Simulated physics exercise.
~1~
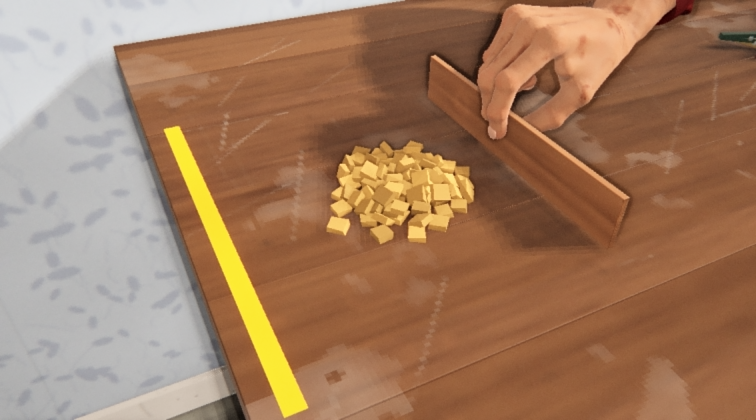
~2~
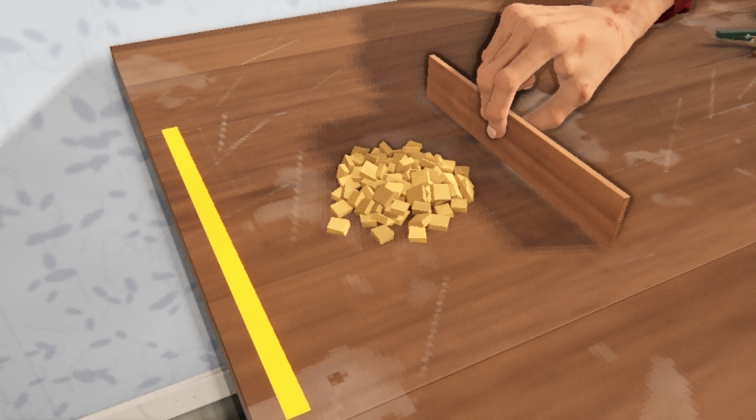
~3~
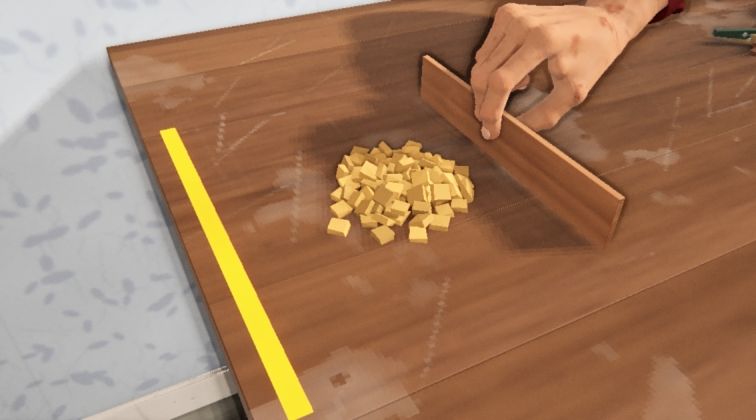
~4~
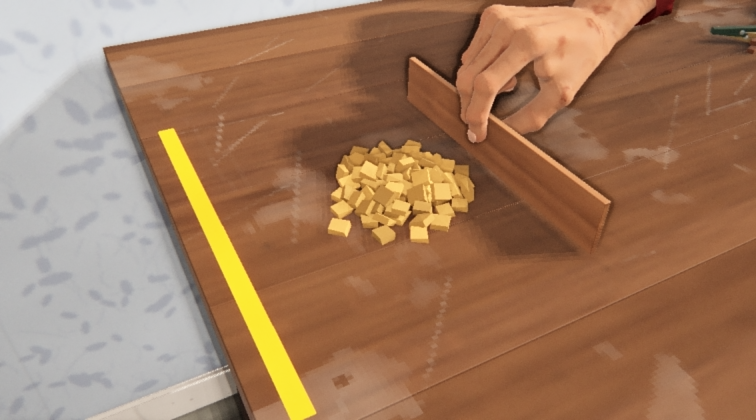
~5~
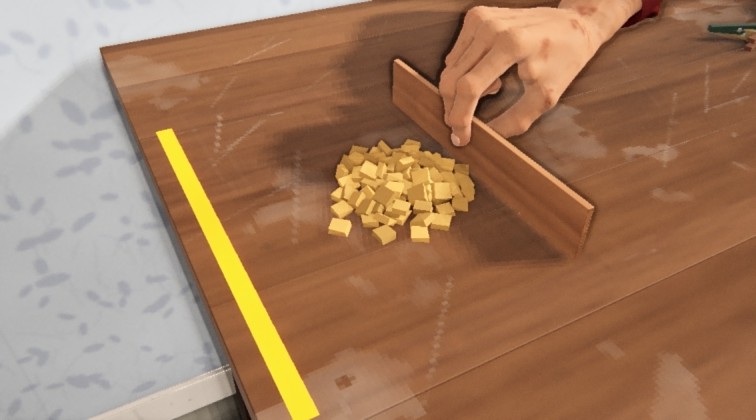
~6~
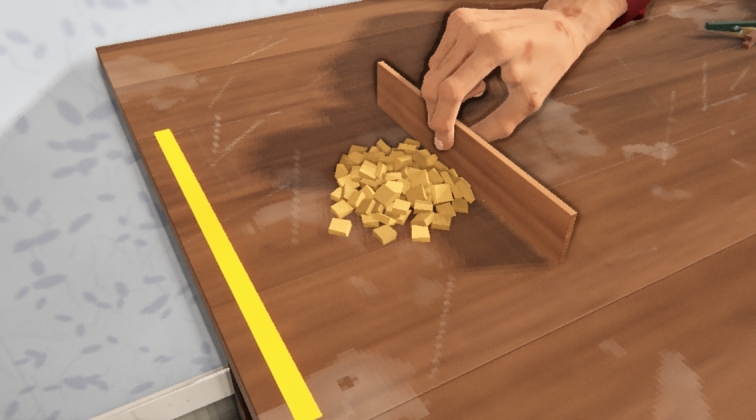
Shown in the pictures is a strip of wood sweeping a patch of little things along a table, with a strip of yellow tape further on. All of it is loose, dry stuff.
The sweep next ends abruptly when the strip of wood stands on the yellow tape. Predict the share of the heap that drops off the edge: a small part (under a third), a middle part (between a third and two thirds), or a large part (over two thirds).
A large part, over two thirds.
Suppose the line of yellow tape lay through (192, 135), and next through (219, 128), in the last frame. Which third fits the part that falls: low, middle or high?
Try 1 - one to two thirds; try 2 - less than a third.
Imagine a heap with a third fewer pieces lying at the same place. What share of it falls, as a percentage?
Roughly 80 per cent.
Soon after the last picture, strip of wood still moving, near (336, 159); heap all on the table, its front near (231, 244).
A little later, strip of wood stopped at the yellow tape; heap most over the edge.
At rest, strip of wood stopped at the yellow tape; heap most over the edge.
